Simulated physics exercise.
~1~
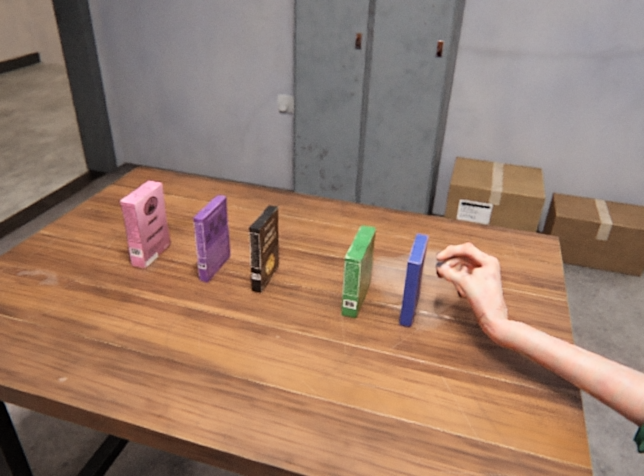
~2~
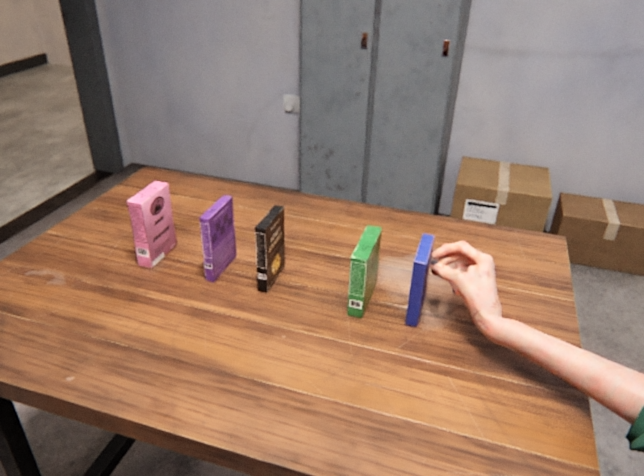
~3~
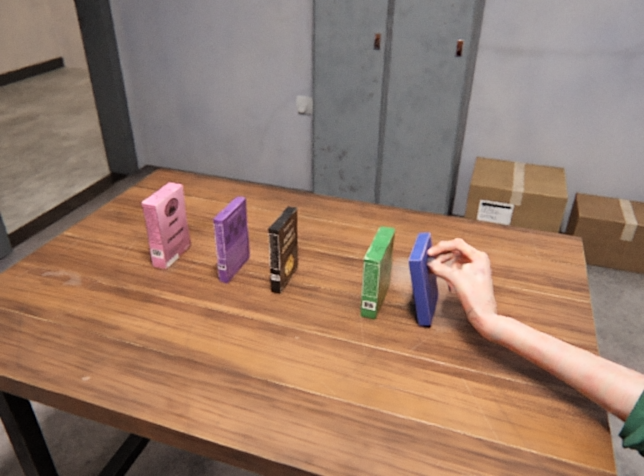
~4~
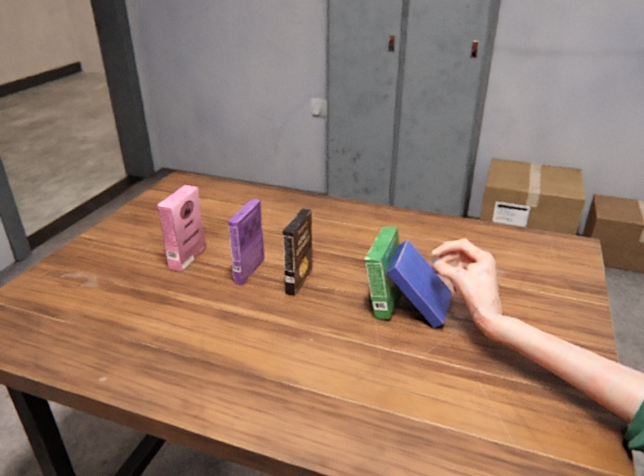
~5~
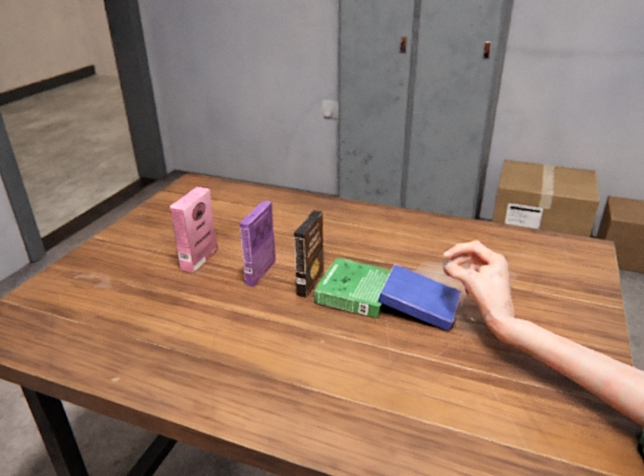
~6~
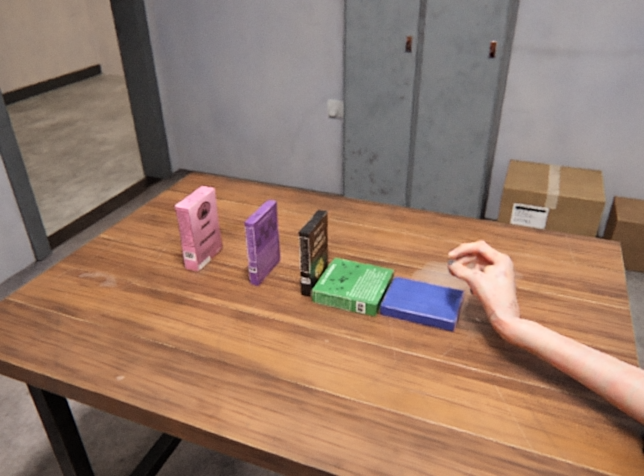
A hand tips the blue block at the right end of a row of upright packets on a wooden table, and it falls left against the green packet, which topples too; both end lying flat, while the black, purple and pink packets stay standing.
